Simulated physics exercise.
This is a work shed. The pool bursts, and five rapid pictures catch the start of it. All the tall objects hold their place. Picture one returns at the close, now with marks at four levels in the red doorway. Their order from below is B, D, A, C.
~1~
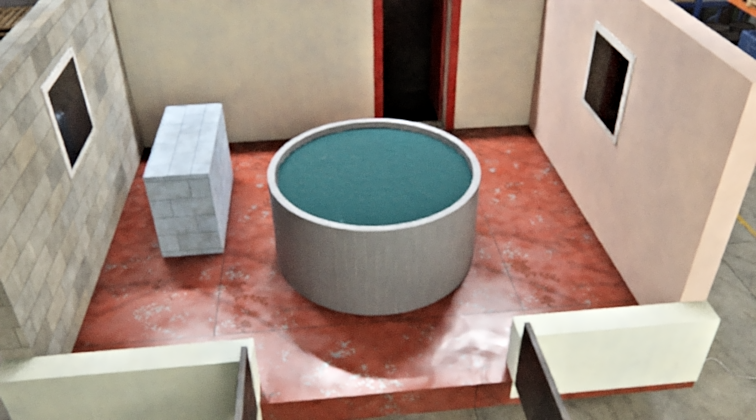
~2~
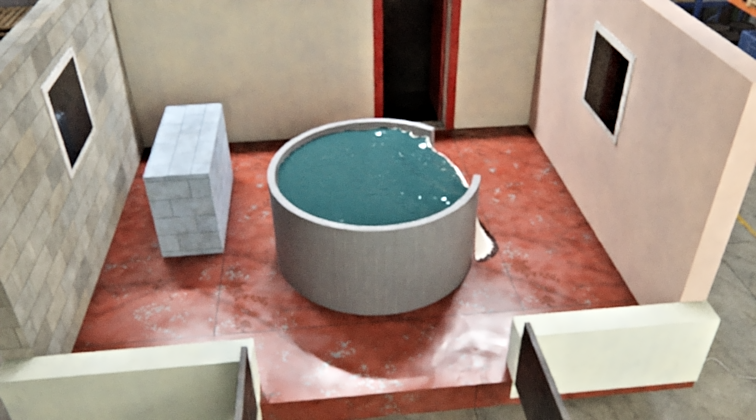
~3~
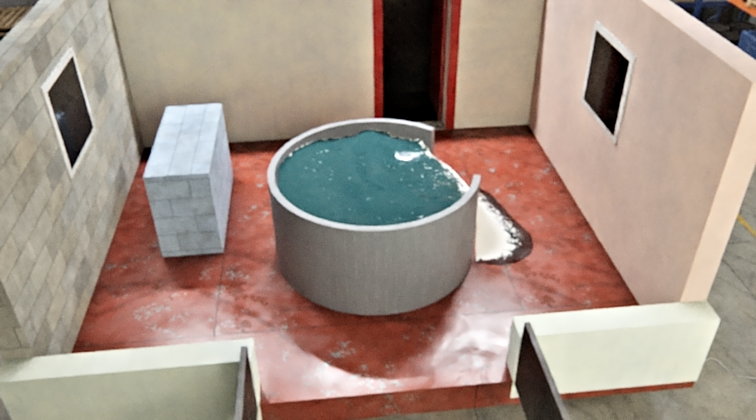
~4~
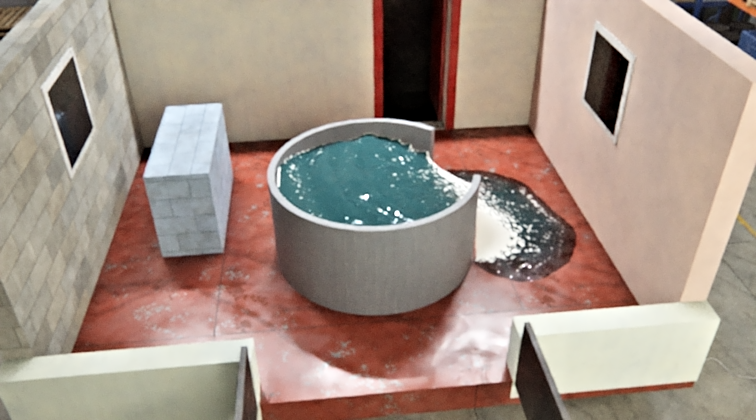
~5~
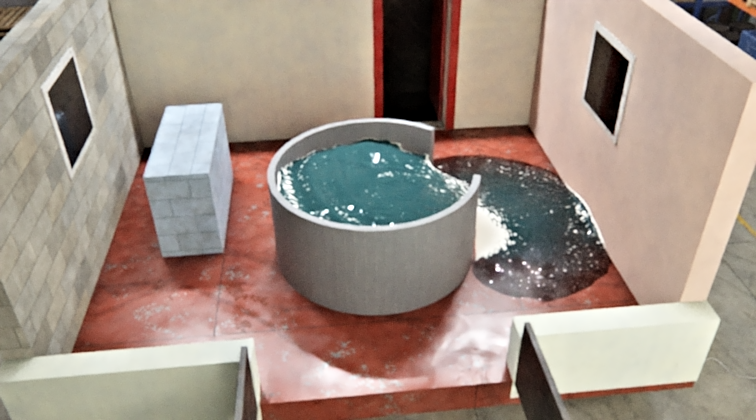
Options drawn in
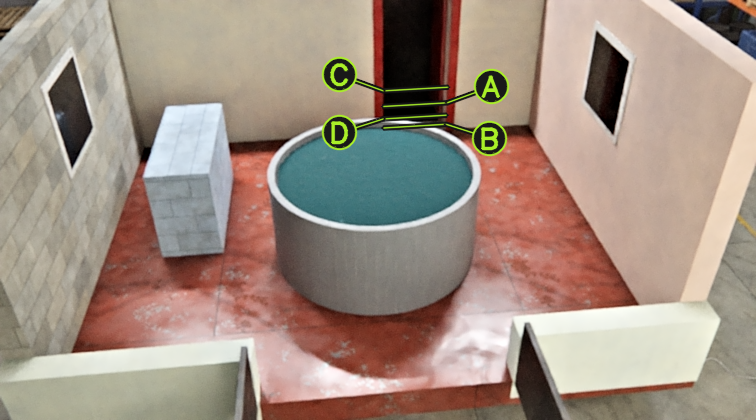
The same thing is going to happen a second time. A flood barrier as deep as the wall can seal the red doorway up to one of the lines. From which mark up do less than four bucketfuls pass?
D.
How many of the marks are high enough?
Three of them.
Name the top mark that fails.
B.
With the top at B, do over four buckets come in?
Yes, it does.
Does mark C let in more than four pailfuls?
No, not at all.
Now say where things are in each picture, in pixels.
In the first picture, water in the pool at rest, its middle at (374, 174); foot of the red doorway at (414, 131); open gate at (385, 323).
In the second picture, 2 % of the ground under water, visible out to (483, 252).
In the third picture, 5 % of the ground under water, visible out to (524, 247).
In the fourth picture, 11 % of the ground under water, visible out to (568, 237).
In the fifth picture, 19 % of the ground under water, visible out to (540, 170).
In lime, A at (415, 104); B at (414, 126); C at (415, 89); D at (415, 117); from the bottom up B, D, A, C.
If A is chosen, nothing gets over.
If B is chosen, about 10 bucketfuls get in.
If C is chosen, nothing gets over.
If D is chosen, a splash gets over, under a bucket.
